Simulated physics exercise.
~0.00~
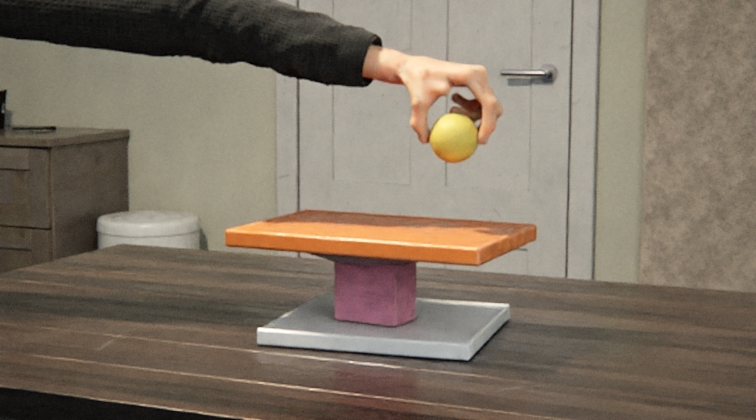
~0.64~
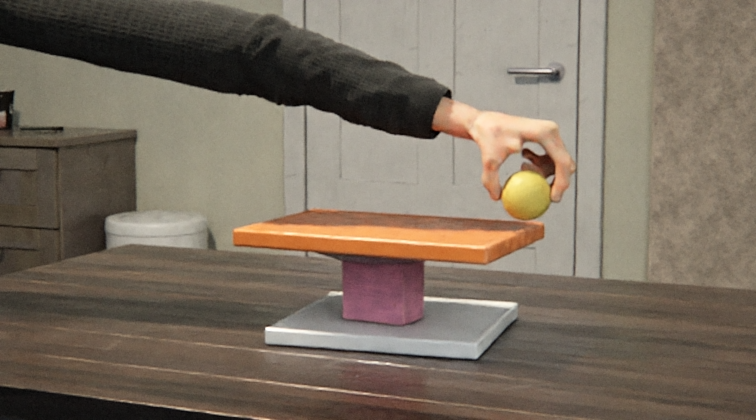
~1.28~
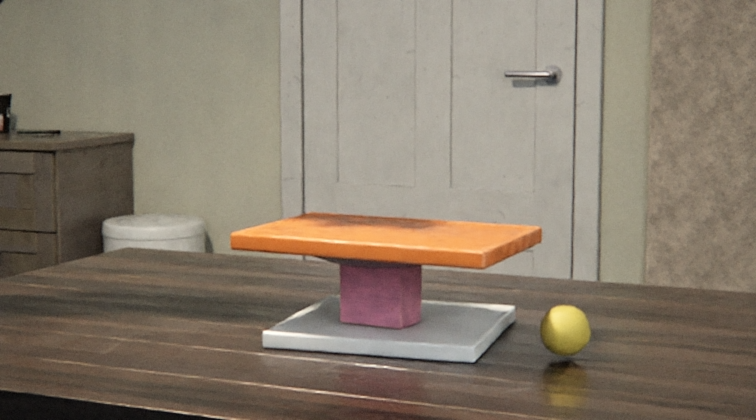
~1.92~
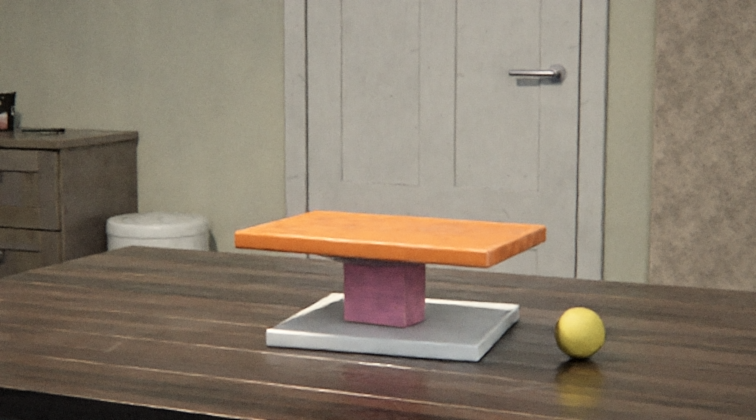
A yellow lemon, released by a hand beside the orange tray, falls onto the table.
